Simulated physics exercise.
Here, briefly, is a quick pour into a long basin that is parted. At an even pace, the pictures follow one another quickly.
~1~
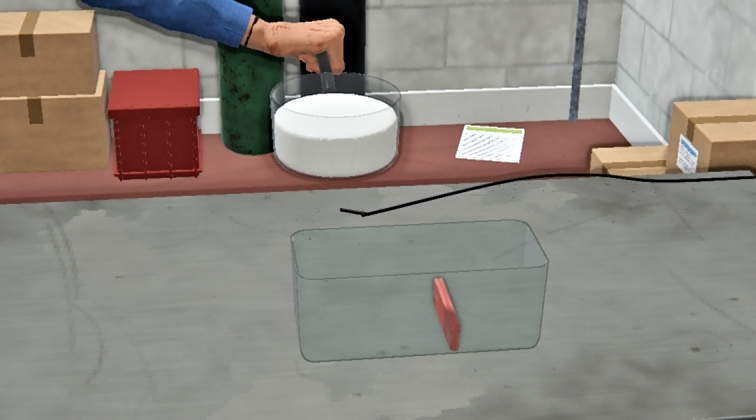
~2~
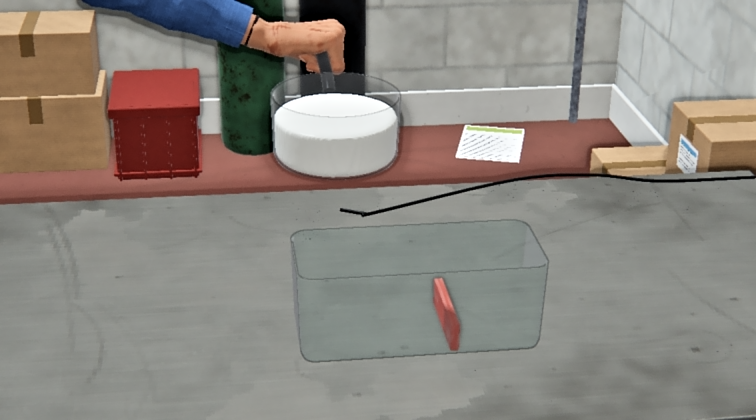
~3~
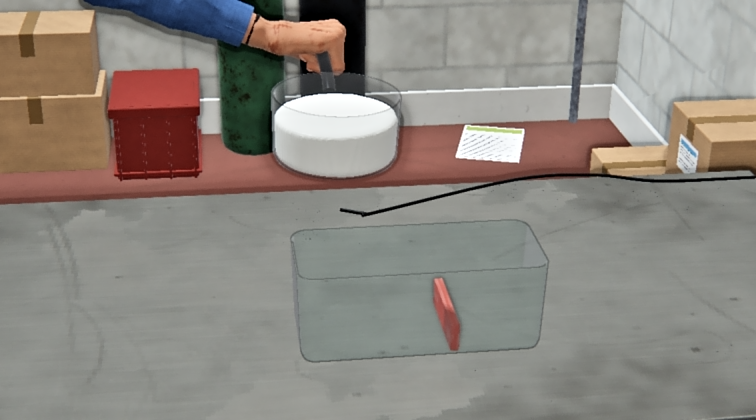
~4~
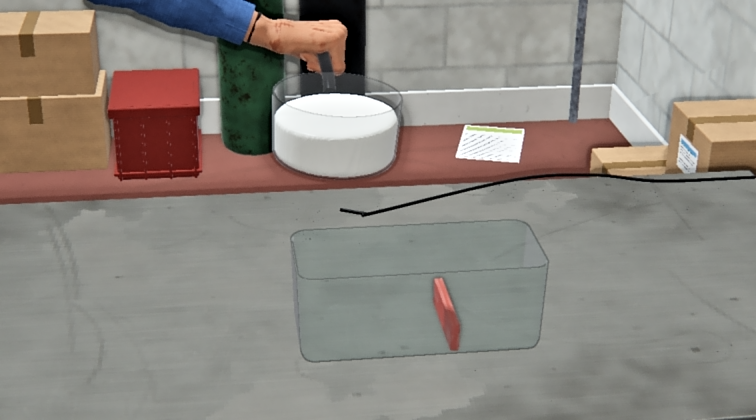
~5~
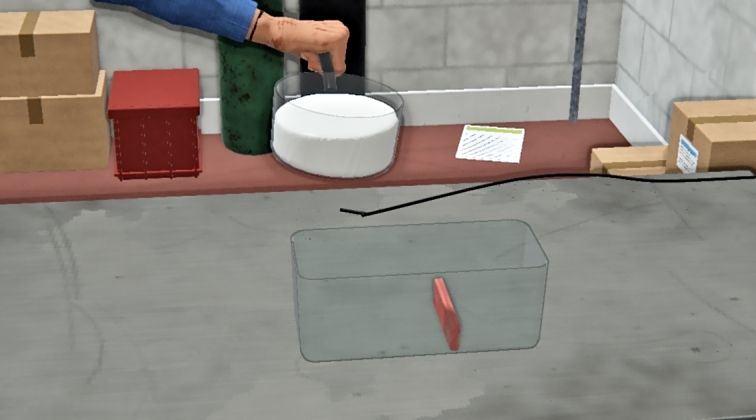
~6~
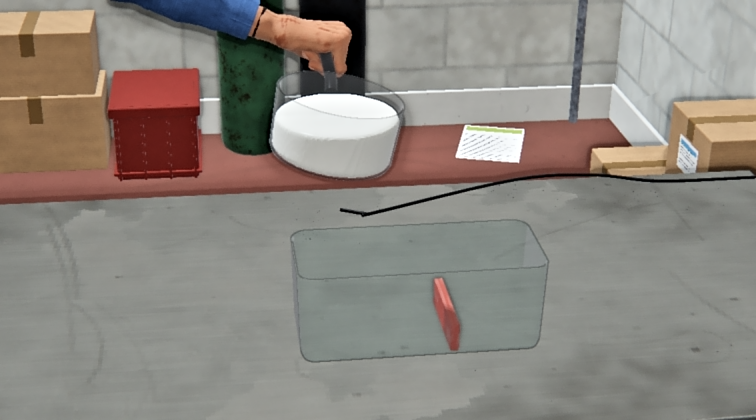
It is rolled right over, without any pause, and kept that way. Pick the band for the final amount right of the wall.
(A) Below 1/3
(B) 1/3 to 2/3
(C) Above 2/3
Option B: 1/3 to 2/3.
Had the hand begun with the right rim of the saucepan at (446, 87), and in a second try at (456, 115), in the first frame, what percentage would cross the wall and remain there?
First place gives some 60 %, second place some 60 %.
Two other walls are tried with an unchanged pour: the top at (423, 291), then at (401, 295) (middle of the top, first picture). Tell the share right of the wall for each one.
First try close to 80 percent, second try close to 95 percent.
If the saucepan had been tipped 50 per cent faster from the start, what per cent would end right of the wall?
It comes to 40 per cent or so.
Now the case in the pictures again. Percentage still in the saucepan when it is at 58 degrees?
About 75 %.
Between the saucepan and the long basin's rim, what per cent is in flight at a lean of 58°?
That comes to near 25 percent.
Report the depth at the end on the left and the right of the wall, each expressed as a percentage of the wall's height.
Levels: Left around 50 per cent, right around 90 per cent.
A moment on, the saucepan is tipped part way and 74 per cent is still to pour, 2 is left of the wall and 0 right of it.
Next, the saucepan is tipped on its side and 22 per cent is still to pour, 12 is left of the wall and 48 right of it.
Then the saucepan is tipped on its side and 4 per cent is still to pour, 38 is left of the wall and 53 right of it.
Later the saucepan is tipped on its side and 1 per cent is still to pour, 46 is left of the wall and 52 right of it.
Finally, 47 per cent lies left of the wall, 52 right of it and 1 outside.
